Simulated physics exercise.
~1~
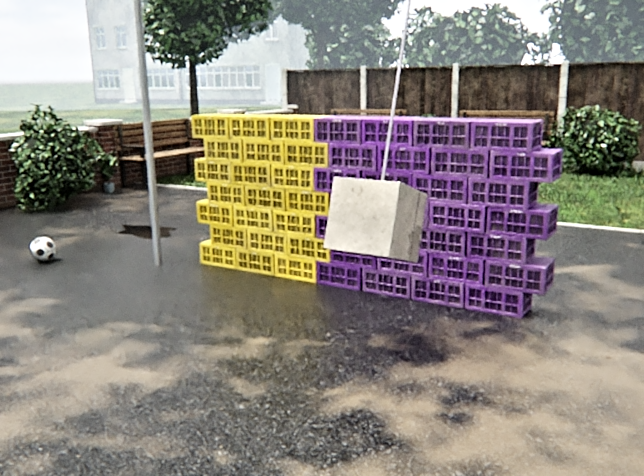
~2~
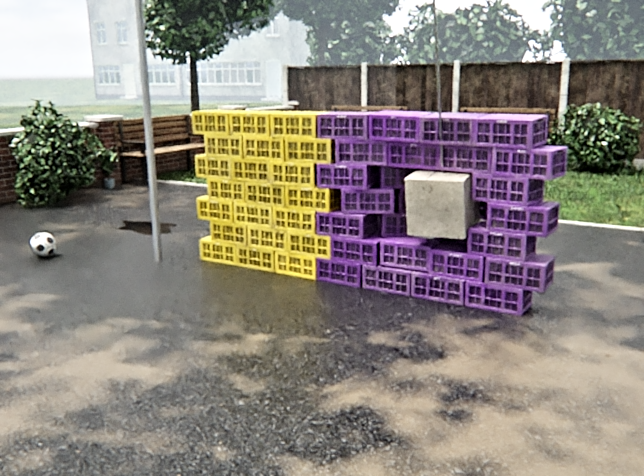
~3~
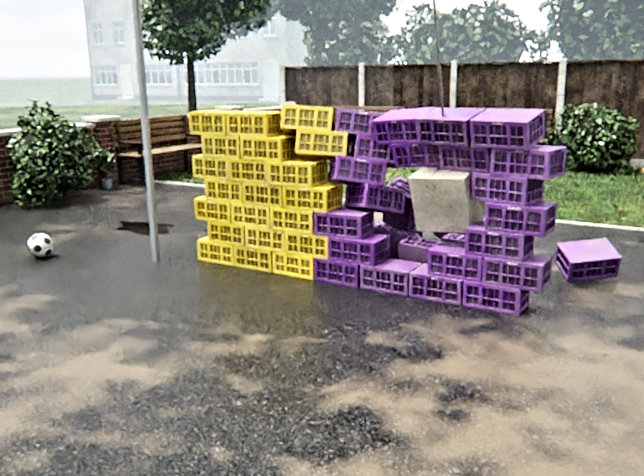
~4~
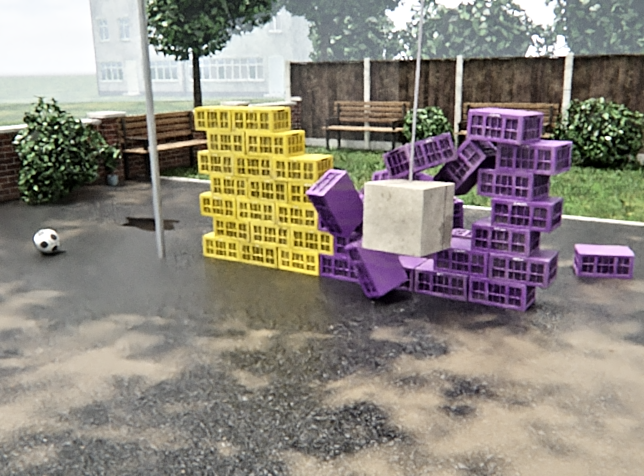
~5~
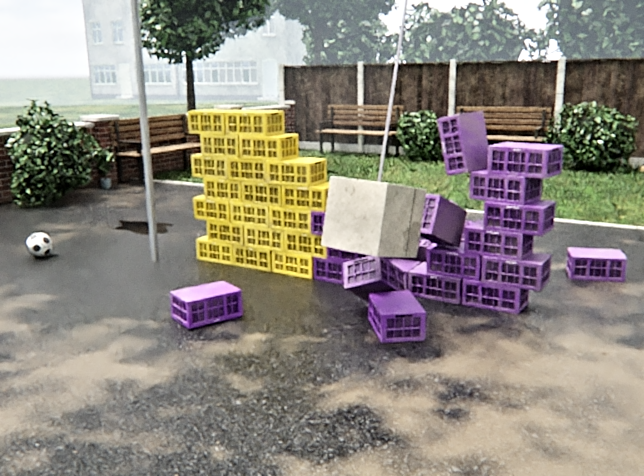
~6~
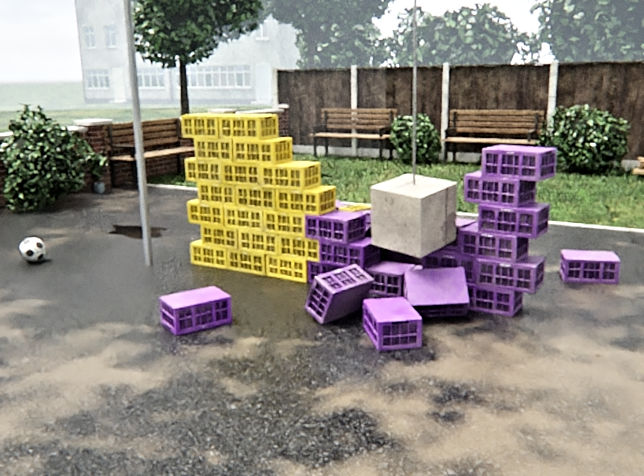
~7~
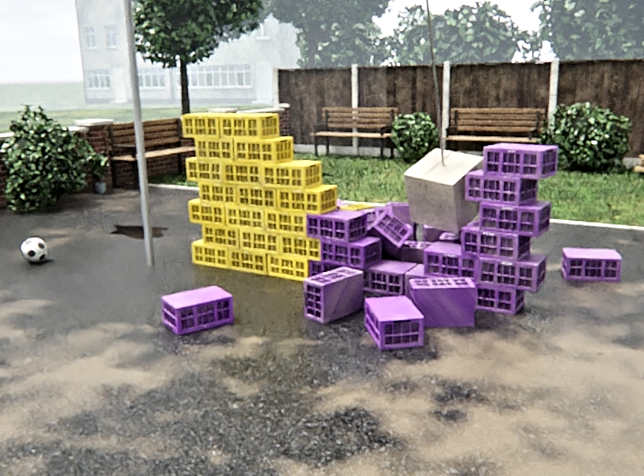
A crate wall loses much of its purple side to a swinging block; the yellow mostly stands.
